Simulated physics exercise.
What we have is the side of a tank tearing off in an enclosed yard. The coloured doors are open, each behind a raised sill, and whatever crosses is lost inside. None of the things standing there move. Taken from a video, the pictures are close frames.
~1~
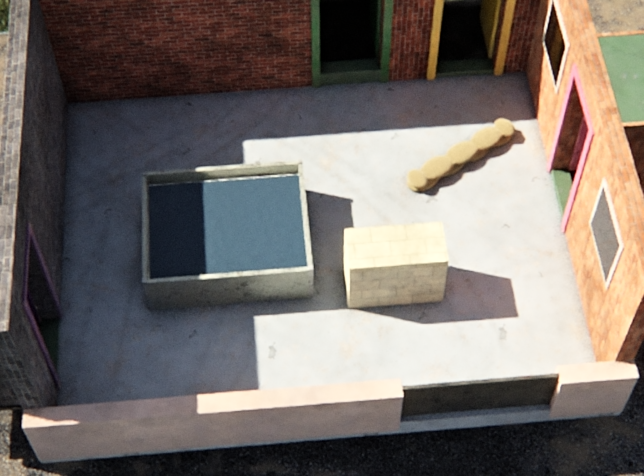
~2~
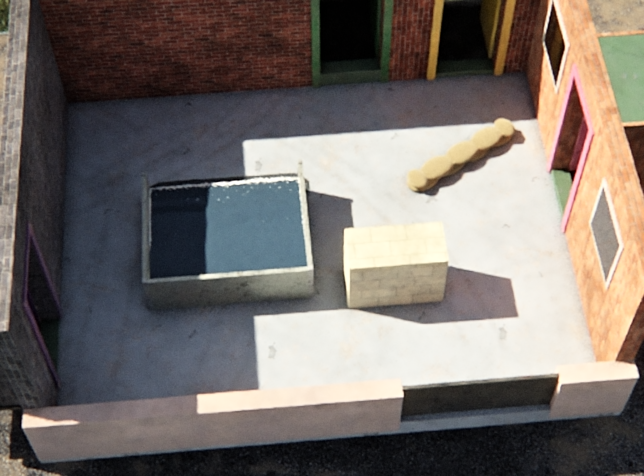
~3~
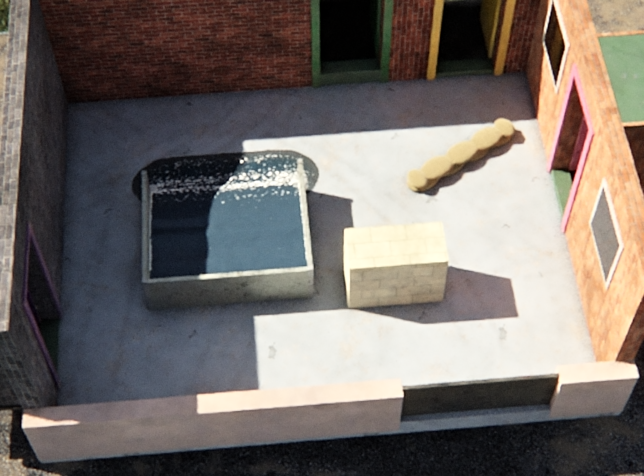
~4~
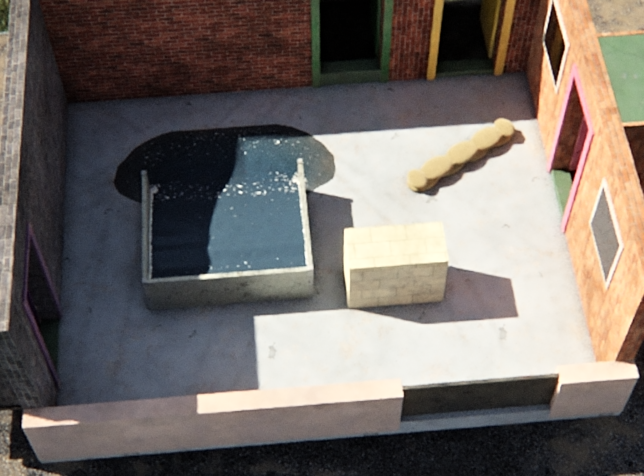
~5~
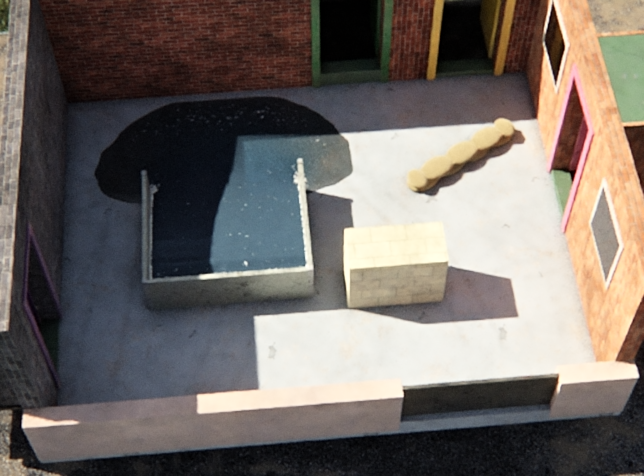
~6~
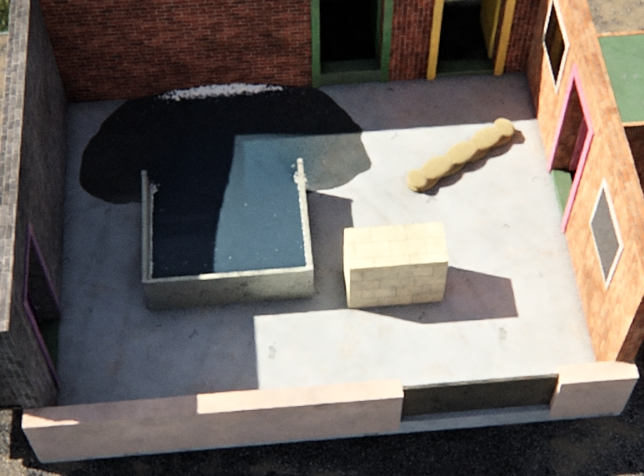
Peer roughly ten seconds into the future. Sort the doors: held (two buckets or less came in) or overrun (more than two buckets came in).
Sorted: Yellow door overrun, green door held, pink door held, purple door overrun.
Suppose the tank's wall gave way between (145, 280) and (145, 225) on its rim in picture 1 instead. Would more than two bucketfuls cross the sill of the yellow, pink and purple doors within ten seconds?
In that case the yellow stays within bounds, the pink stays within bounds and the purple breaks the limit.
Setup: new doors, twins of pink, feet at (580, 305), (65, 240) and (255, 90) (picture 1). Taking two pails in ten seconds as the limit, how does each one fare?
Taking the new doors in the order given: The first comes up short, the second comes up short, the third tops it.
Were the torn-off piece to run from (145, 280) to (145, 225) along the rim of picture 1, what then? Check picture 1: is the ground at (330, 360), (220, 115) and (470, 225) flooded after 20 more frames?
Taking the spots in turn: Swamped, swamped and untouched.
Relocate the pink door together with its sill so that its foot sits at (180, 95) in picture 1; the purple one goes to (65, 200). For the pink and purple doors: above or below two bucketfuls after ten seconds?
Note: Pink door beats the limit, purple door beats the limit.
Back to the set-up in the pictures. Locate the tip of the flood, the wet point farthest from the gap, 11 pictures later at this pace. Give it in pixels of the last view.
Close to (516, 75).
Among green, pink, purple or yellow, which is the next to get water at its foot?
The answer here is the door marked green.
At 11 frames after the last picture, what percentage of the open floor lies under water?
Estimated share: Around 30 %.
A moment on, water covers 25 % of the floor; the yellow door not reached, the green door wet at the sill, nothing in, the pink door not reached, the purple door not reached.
Next, water covers 30 % of the floor; the yellow door wet at the sill, nothing in, the green door wet at the sill, nothing in, the pink door not reached, the purple door not reached.
Then, water covers 50 % of the floor; the yellow door wet at the sill, nothing in, the green door wet at the sill, nothing in, the pink door wet at the sill, nothing in, the purple door wet at the sill, nothing in.
Later, water covers 85 % of the floor; the yellow door over two buckets in, the green door wet at the sill, nothing in, the pink door wet at the sill, nothing in, the purple door under two buckets in.
In the end, water covers 95 % of the floor; the yellow door over two buckets in, the green door wet at the sill, nothing in, the pink door wet at the sill, nothing in, the purple door over two buckets in.
